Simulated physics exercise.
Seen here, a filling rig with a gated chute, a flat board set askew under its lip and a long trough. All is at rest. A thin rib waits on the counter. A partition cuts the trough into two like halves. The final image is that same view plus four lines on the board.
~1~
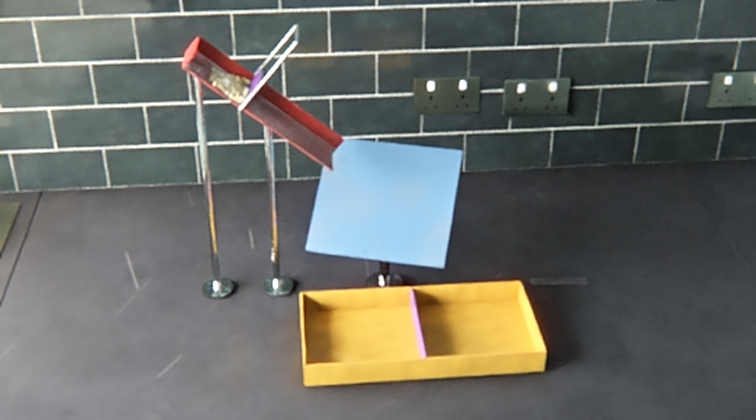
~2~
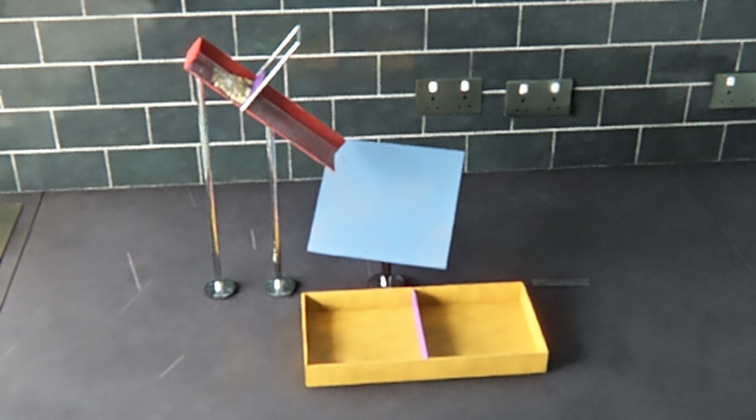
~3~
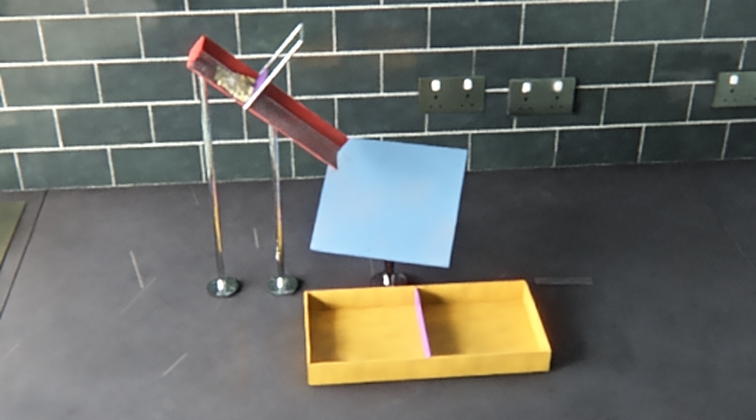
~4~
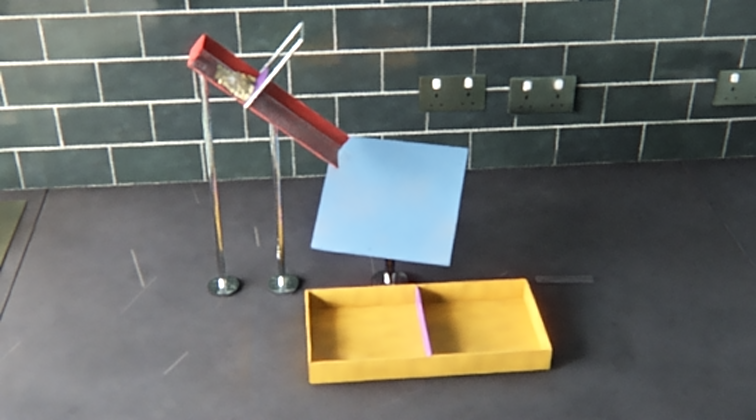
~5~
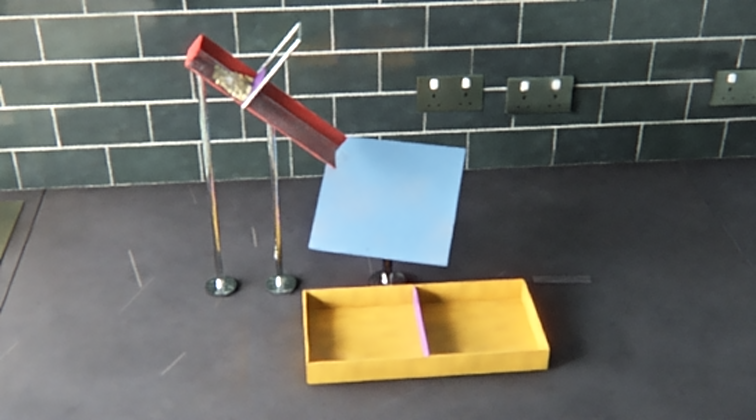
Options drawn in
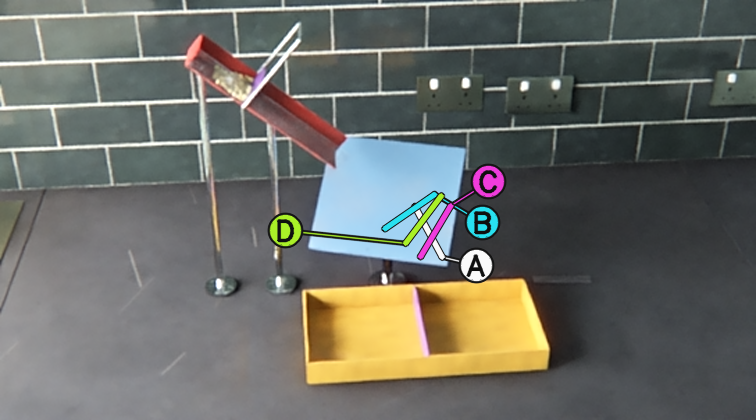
Nothing moves as a gated red chute sits above a tilted blue board and yellow trough.
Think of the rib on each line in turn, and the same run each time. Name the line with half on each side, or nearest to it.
The answer is line A.
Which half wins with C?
Left.
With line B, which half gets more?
Left.
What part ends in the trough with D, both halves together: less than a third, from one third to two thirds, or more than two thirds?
It is more than two thirds.
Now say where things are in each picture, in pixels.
In the first picture, load behind the gate at (233, 88), soya beans; lip of the chute at (332, 163), sloping fairly steeply.
In the second picture, middle of the board at (387, 201), tilted fairly steeply; middle of its low edge at (376, 259); of its high edge at (397, 144).
In the third picture, front corners of the trough at (309, 365) and (550, 351); front end of its middle wall at (431, 358); gate still shut at (264, 78).
In the fourth picture, middle of the load at (239, 86); lip at (338, 160).
In the fifth picture, middle of the load at (236, 86); lip at (335, 161).
On the marked copy, line A from (414, 206) to (442, 257); line B from (434, 194) to (384, 228); line C from (450, 205) to (420, 256); line D from (441, 195) to (405, 243).
For line A, of what is caught, about a third in the left half, about two thirds in the right.
For line B, of what is caught, nearly all in the left half, a stray few in the right.
For line C, of what is caught, nearly all in the left half, a small part in the right.
For line D, of what is caught, nearly all in the left half, a stray few in the right.
